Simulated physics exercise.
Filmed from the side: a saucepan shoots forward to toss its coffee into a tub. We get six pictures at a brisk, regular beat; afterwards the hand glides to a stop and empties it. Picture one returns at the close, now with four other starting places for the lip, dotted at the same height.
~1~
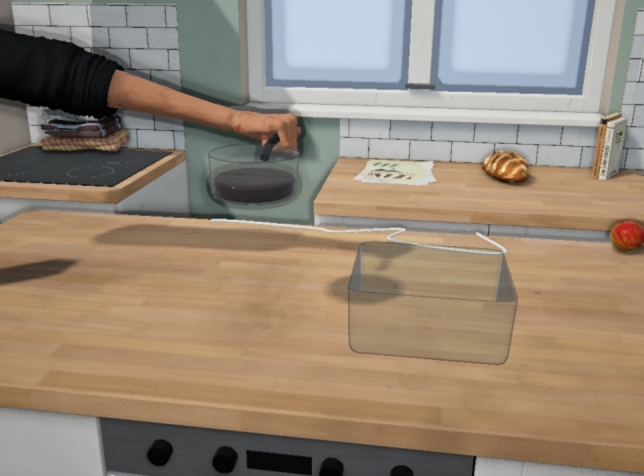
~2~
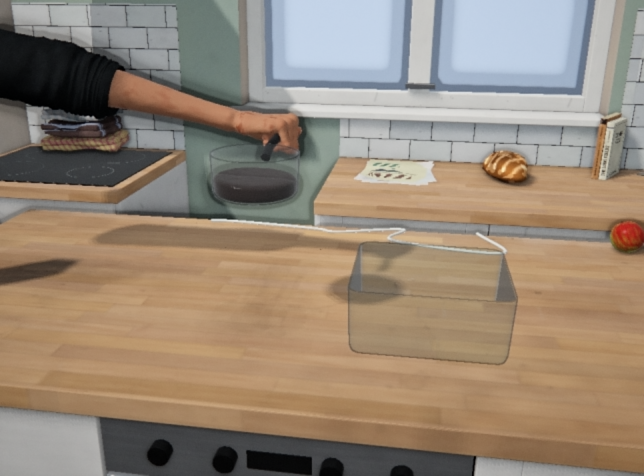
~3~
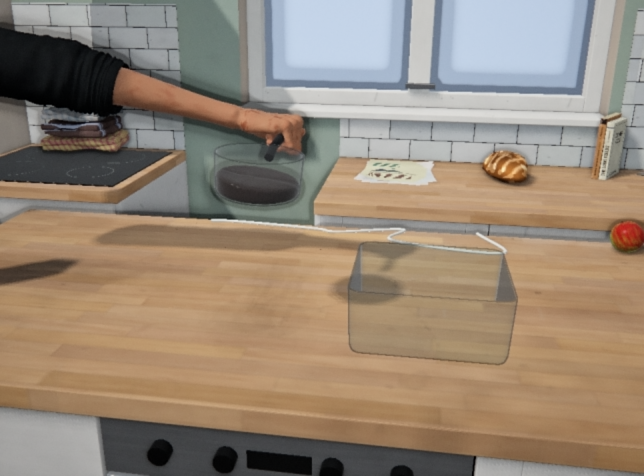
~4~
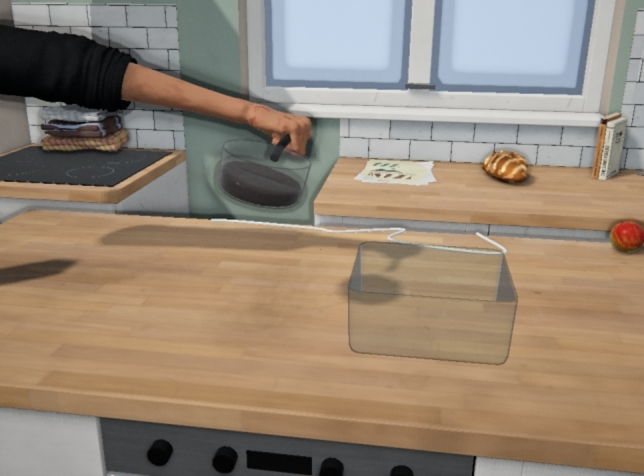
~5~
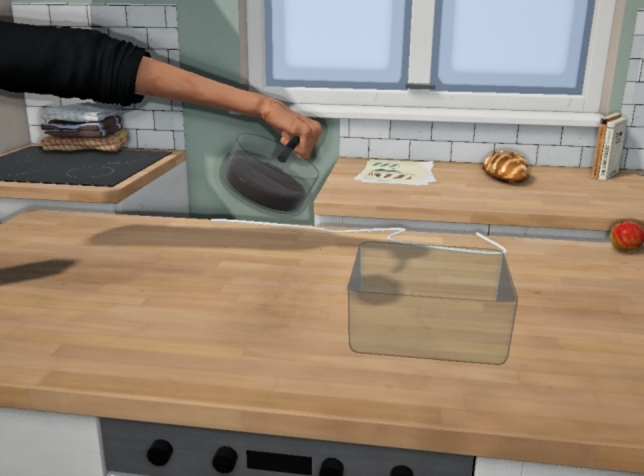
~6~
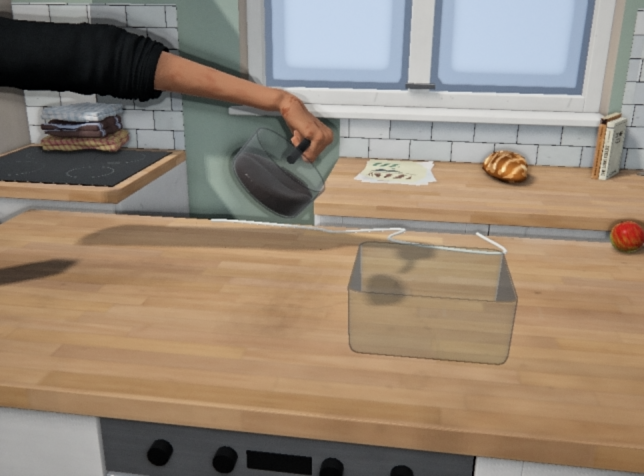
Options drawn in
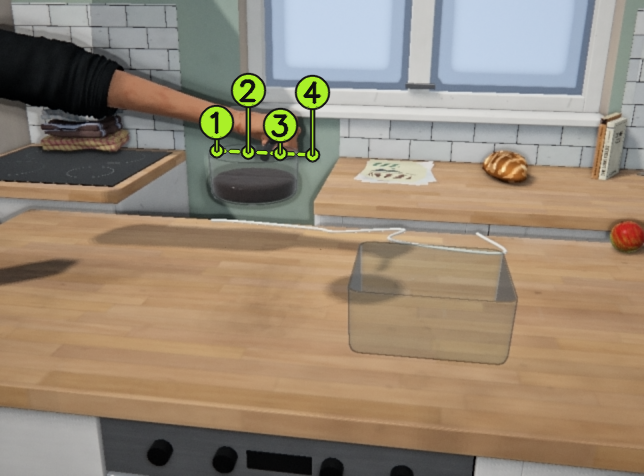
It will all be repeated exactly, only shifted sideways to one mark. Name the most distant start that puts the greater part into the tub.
The limit is 3.
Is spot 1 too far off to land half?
Yes, it does.
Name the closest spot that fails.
2.
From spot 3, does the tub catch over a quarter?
Yes.
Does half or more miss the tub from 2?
Yes.
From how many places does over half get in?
Two.
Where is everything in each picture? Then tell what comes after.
The first frame shows upright, lip at (296, 154); tub from (348, 349) to (508, 362); nothing has left yet.
The second frame shows upright, lip at (297, 154); nothing has left yet.
The third frame shows tipped about 4°, lip at (302, 157); nothing has left yet.
The fourth frame shows tipped about 13°, lip at (309, 164); nothing has left yet.
The fifth frame shows tipped about 26°, lip at (317, 175); nothing has left yet.
The sixth frame shows tipped about 42°, lip at (324, 188); nothing has left yet.
On the marked copy, 1 at (216, 150); 2 at (248, 152); 3 at (280, 153); 4 at (312, 154).
With 1, about 0 % lands in the tub, 98 % falls short.
With 2, about 5 % lands in the tub, 93 % falls short.
With 3, about 79 % lands in the tub, 8 % falls short and 14 % goes beside or beyond.
With 4, about 80 % lands in the tub, 3 % falls short and 18 % goes beside or beyond.
